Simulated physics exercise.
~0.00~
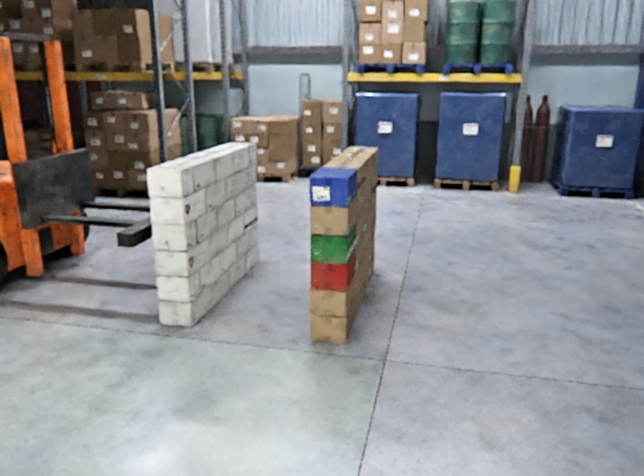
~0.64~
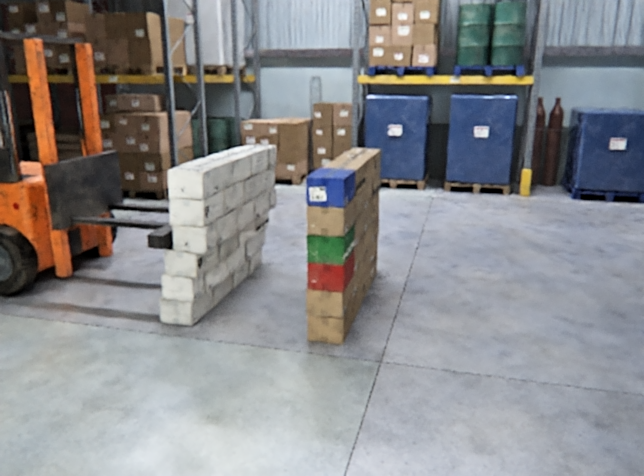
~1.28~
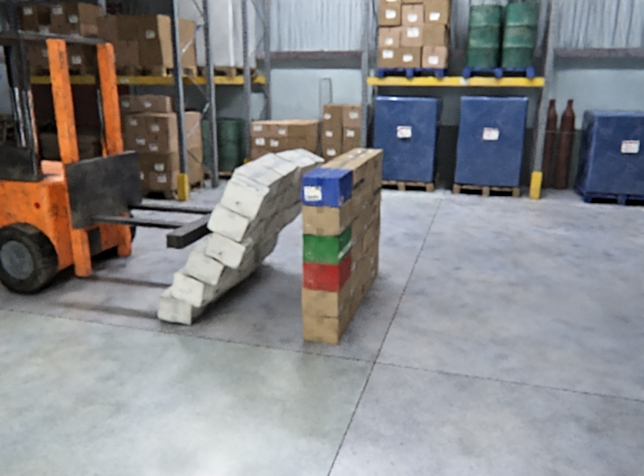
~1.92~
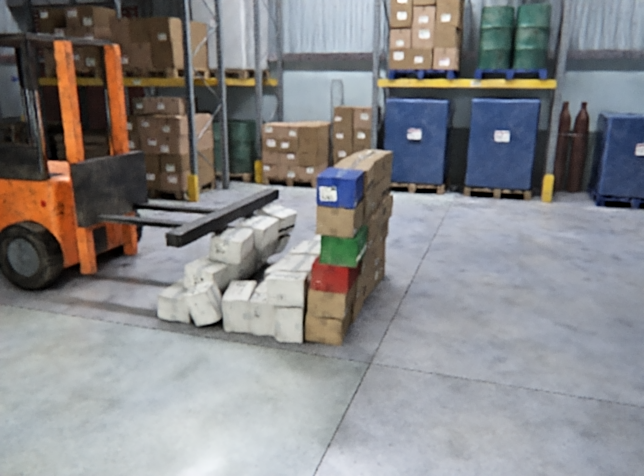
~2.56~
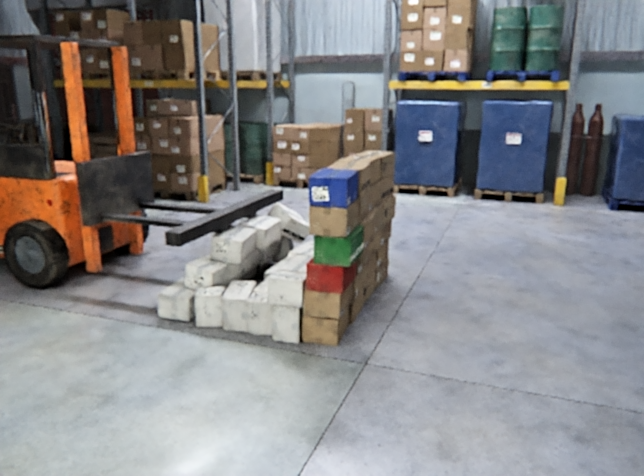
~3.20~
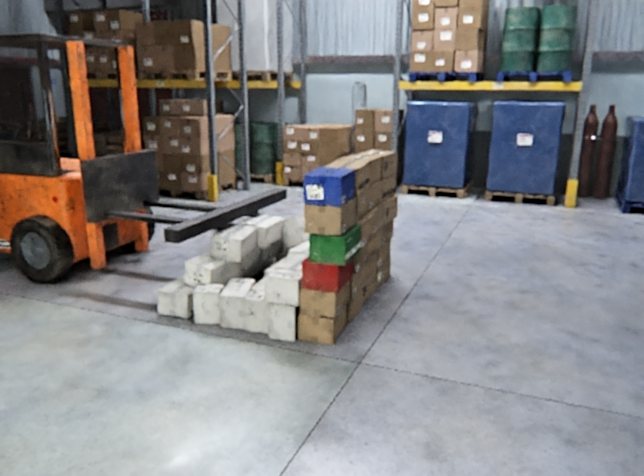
At the start, an orange lift truck stands at the left of a warehouse, its level steel beam close to a wall of pale blocks, with a second wall of brown parcels just to the right, marked by a blue, a green and a red one. The truck moves right and the beam pushes the pale wall, which leans over towards the parcels. It then breaks up and tumbles against the foot of the second wall, jolting its parcels slightly out of line. The truck stops, and the parcel wall stays standing beside the heaped pale blocks, its coloured parcels still in place in the stack.
